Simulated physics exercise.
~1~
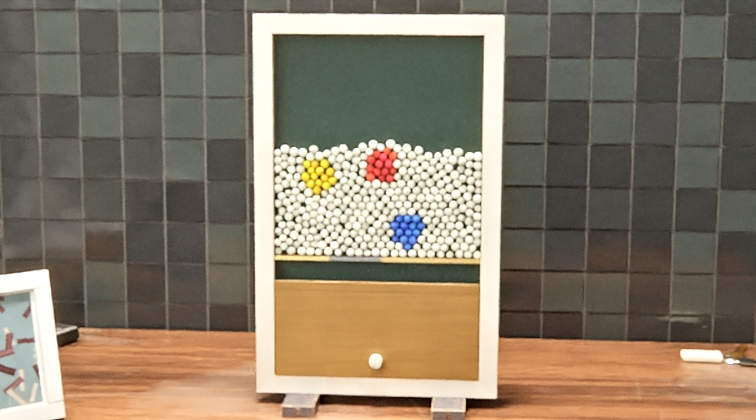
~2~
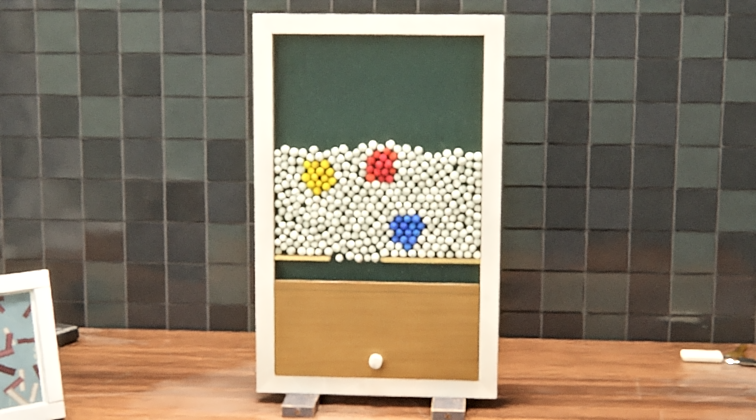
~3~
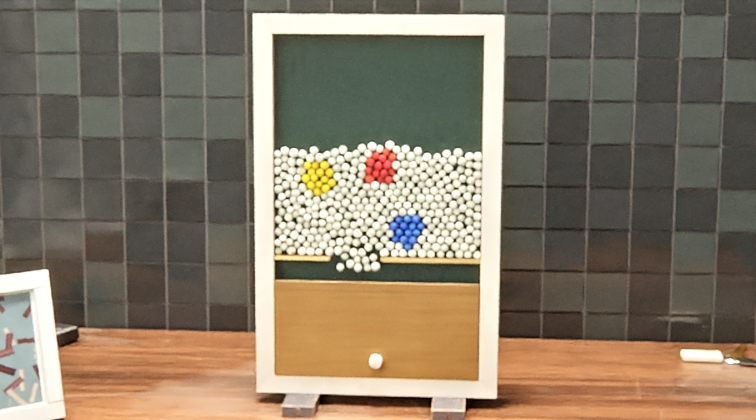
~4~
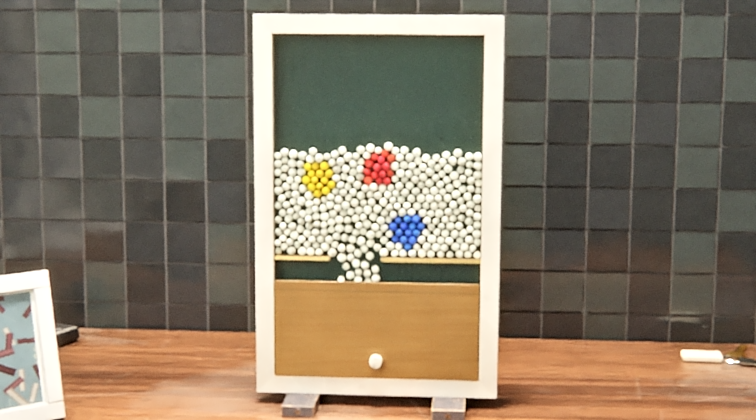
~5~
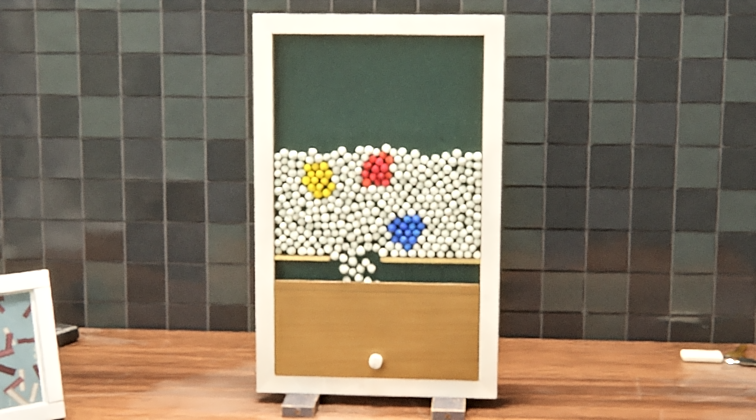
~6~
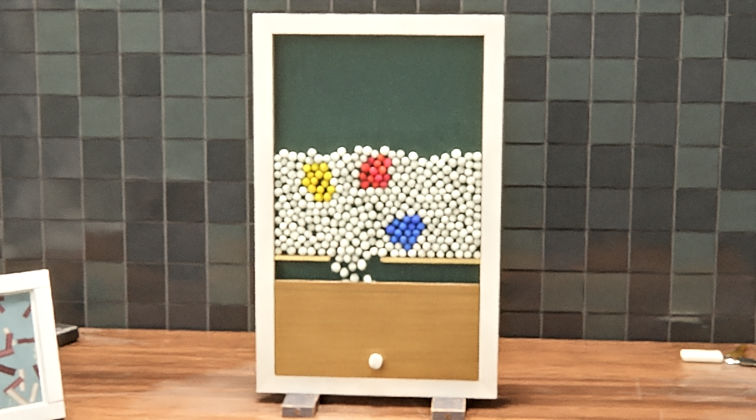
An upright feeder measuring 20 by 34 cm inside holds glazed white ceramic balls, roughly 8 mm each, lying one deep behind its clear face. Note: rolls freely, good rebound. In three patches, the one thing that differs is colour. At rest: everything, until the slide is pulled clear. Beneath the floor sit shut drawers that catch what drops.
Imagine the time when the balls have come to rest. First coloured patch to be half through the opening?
The red one.
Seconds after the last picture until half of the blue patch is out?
0.6 s, roughly.
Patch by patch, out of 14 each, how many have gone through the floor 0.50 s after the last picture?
Count out below - red 12, yellow 8, blue 6.
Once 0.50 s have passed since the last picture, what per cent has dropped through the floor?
50 per cent, approximately.
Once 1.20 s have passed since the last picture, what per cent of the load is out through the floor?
About 85 %.
Then, 0.15 s later than the last picture, 20 % are out; out of 14, red 0, yellow 0, blue 0.
Then, 0.50 s later than the last picture, 50 % are out; out of 14, red 12, yellow 9, blue 6.
Then, 1.20 s later than the last picture, 85 % are out; out of 14, red 14, yellow 14, blue 14.
All still 2.6 s after it, 90 % are out; out of 14, red 14, yellow 14, blue 14; half out at red 0.34 s, yellow 0.47 s, blue 0.67 s.
